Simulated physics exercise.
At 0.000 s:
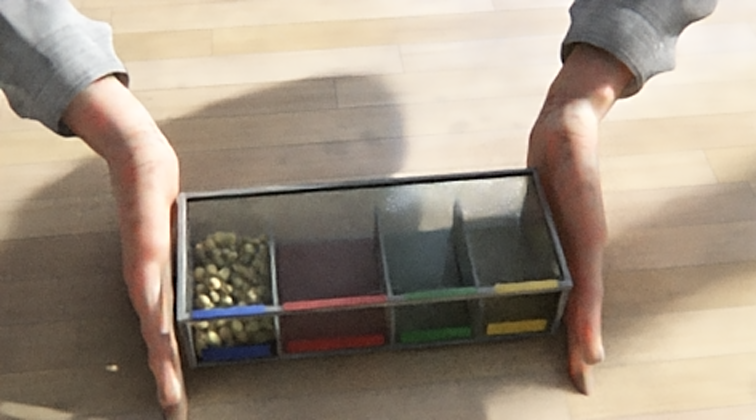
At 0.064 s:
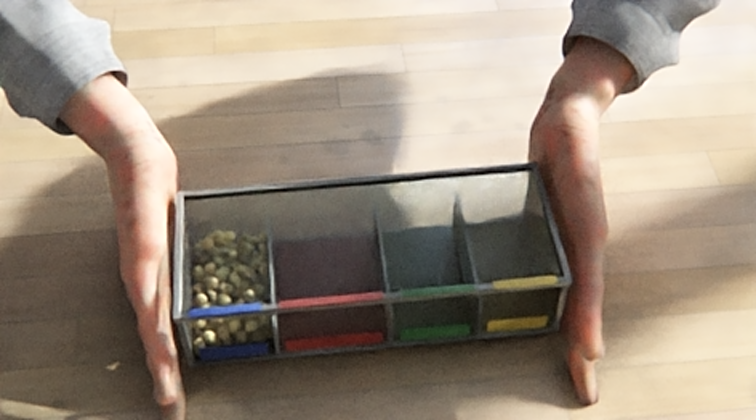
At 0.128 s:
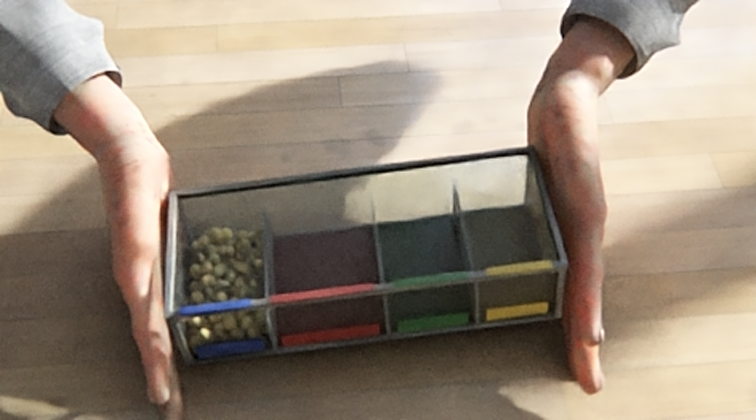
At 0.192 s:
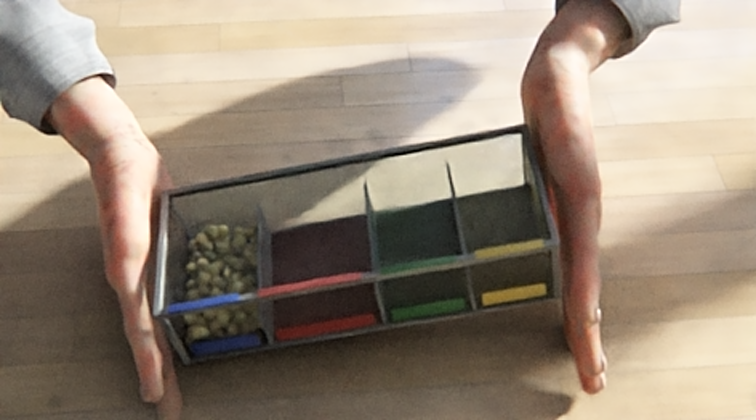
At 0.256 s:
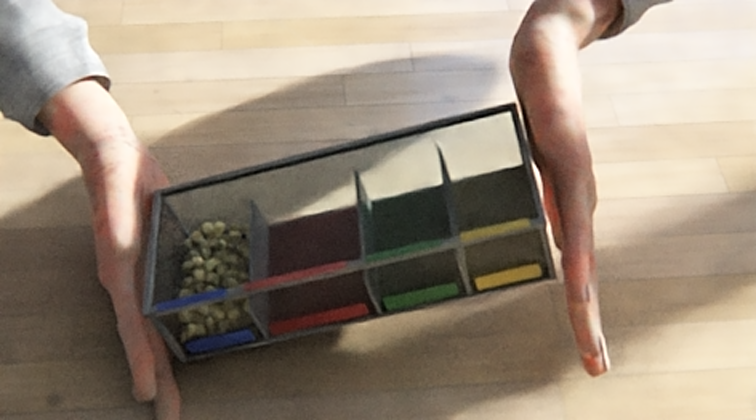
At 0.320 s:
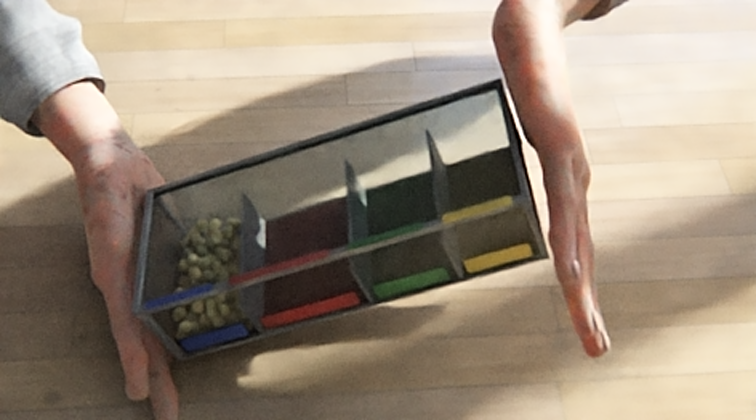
Two hands in grey sleeves hold a clear-lidded box by its ends above a pale wooden floor, seen from above. Its four compartments are marked blue, red, green and yellow from left to right, with pale greenish beans only in the blue one. The hands tilt the box steadily, raising its right end while the beans stay in the blue compartment and the view remains still.
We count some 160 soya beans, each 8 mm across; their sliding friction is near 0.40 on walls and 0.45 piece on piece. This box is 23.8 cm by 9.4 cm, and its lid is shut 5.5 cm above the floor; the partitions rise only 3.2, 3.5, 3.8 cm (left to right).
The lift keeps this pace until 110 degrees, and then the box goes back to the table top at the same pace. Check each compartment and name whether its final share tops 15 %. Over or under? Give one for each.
Red under; blue over; green under; yellow under.
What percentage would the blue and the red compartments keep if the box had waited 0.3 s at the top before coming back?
Result - blue: 100 %, red: 0 %.
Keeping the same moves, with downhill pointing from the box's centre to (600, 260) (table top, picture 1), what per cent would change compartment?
About 100 per cent.
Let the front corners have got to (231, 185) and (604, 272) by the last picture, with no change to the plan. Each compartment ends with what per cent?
That leaves red with 0 percent, blue with 0, green with 35 and yellow with 65 percent.
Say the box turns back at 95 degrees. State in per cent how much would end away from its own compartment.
Estimate: Around 0 %.
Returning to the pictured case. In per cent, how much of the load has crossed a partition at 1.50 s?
About 0 per cent.
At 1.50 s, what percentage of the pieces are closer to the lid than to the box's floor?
Close to 50 in a hundred.
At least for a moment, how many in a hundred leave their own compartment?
I'd say near 0 percent of them.
Then, at 1.50 s, tilt 110 degrees; blue 100 %.
After 2.28 s, tilt 48 degrees; blue 100 %.
After 3.08 s, tilt 0 degrees; blue 100 %.
At rest (3.5 s), red 0 %, blue 100 %, green 0 %, yellow 0 %.
